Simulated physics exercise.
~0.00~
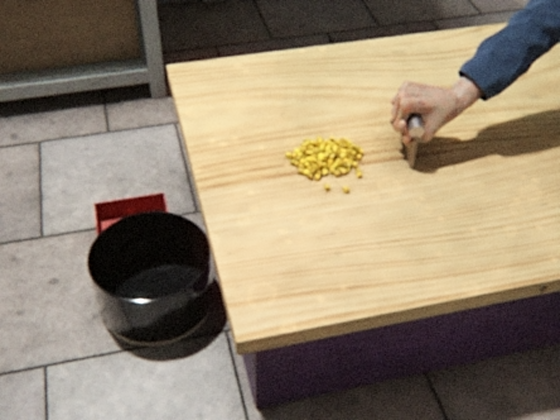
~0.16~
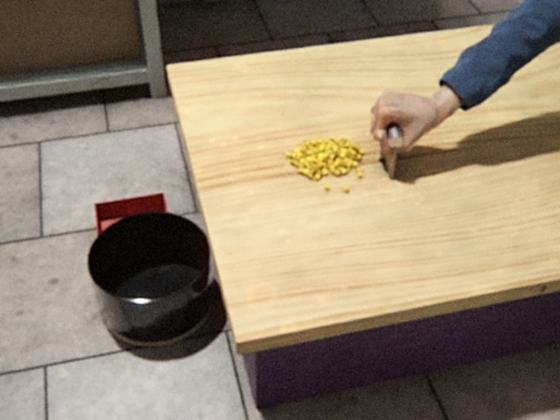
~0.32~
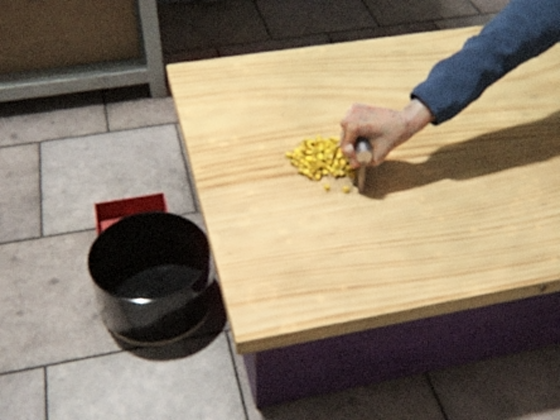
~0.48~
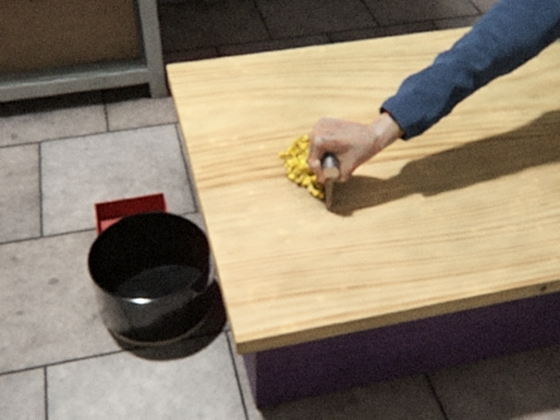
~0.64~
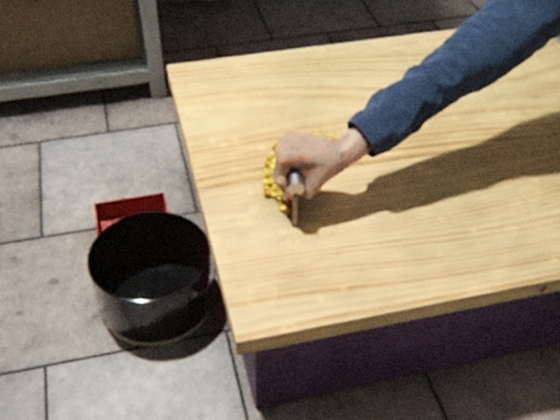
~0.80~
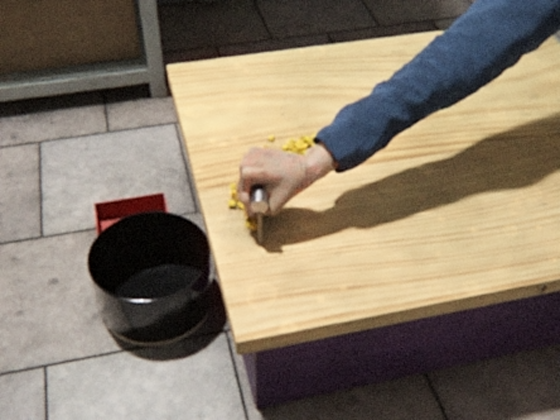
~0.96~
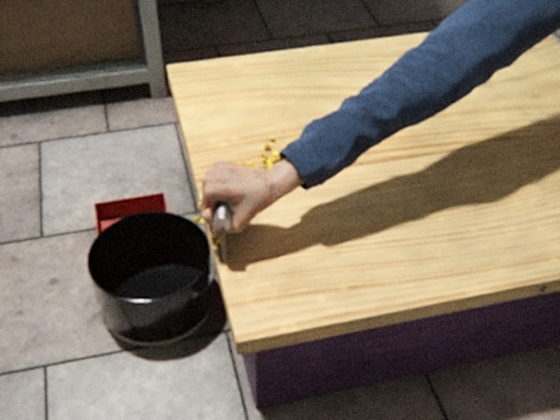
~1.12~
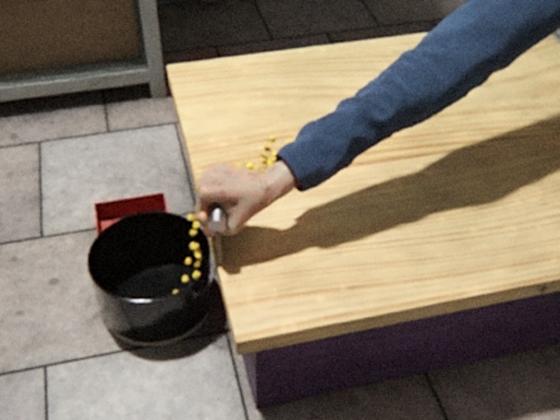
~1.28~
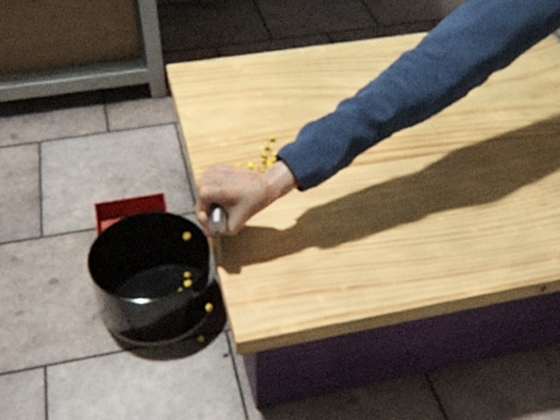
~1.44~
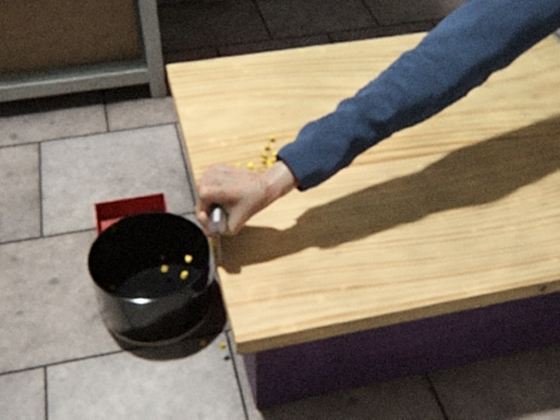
At first, a heap of small yellow pieces sits on a pale wooden table, with a black pot and a red tin on the floor beyond its left edge. A hand in a blue sleeve holds a scraper upright to the right of the heap and slides it left and toward the viewer. It reaches the pieces and pushes many along, leaving a few scattered behind. At the table's edge the scraper stops, and a small cluster tumbles over into the black pot. A stray piece or two drops beside the pot, none reaches the red tin, and most remain on the table, partly hidden by the still hand.
